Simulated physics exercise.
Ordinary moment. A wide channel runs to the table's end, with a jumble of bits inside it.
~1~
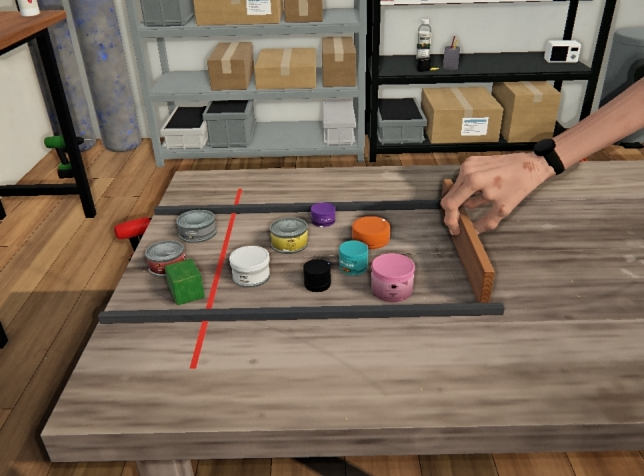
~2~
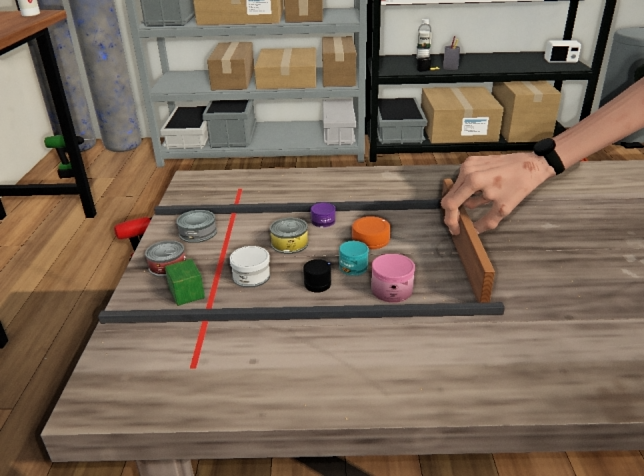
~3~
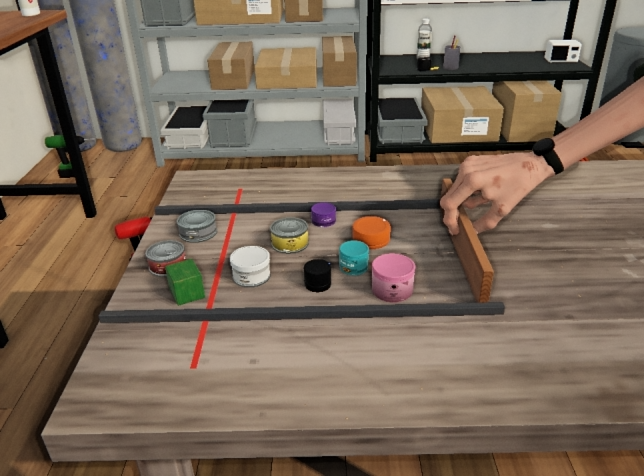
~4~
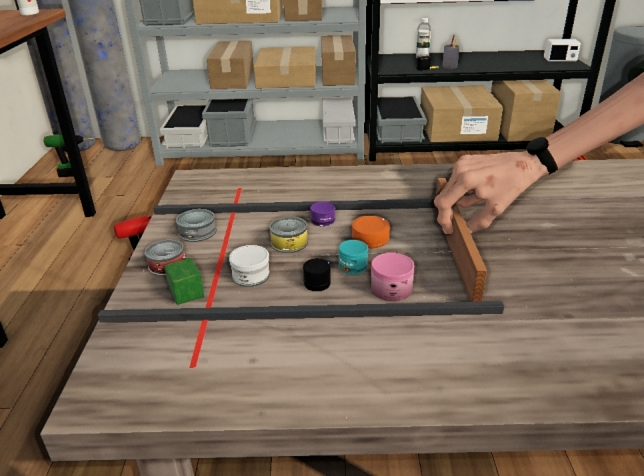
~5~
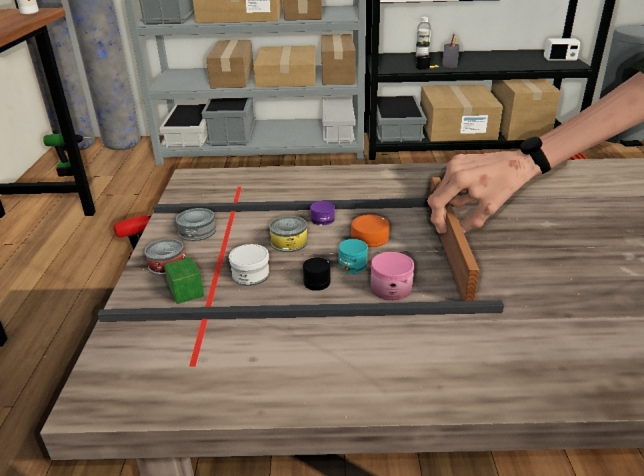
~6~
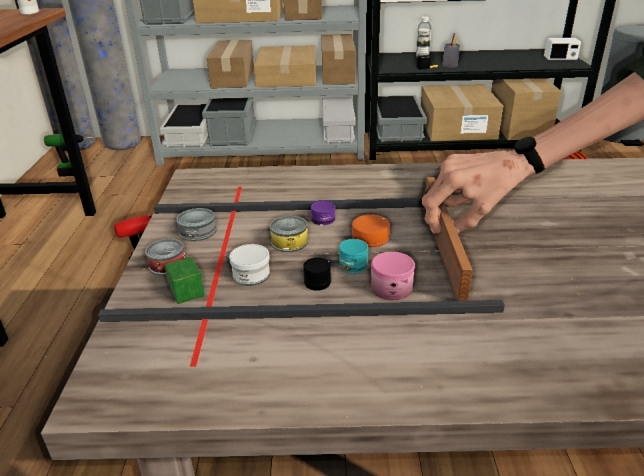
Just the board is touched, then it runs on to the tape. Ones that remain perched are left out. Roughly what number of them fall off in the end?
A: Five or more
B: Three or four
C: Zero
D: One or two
Zero (C).
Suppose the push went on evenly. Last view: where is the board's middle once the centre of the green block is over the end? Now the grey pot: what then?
The middle is at (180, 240) when it's the green block, and at (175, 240) when it's the grey pot.
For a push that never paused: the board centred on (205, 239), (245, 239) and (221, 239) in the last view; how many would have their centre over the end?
The counts would come out as 1, 0 and 0.
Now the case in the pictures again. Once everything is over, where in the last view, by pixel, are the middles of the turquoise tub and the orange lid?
I'd put one at around (204, 259) and the other at around (207, 234).
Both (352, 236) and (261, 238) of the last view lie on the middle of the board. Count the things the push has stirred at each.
4 and 8.
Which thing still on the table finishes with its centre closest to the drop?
Nearest once everything settles: Red tin.
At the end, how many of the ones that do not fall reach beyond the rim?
Number: 1.
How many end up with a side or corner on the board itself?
At rest, 4 are in contact.
Soon after, none off yet; red tin at rest near (166, 257); grey pot at rest near (197, 224); green block at rest near (185, 280).
After that, none off yet; red tin at rest near (166, 257); grey pot moving near (192, 223); green block at rest near (185, 280).
In the end, the number that fall off is zero.
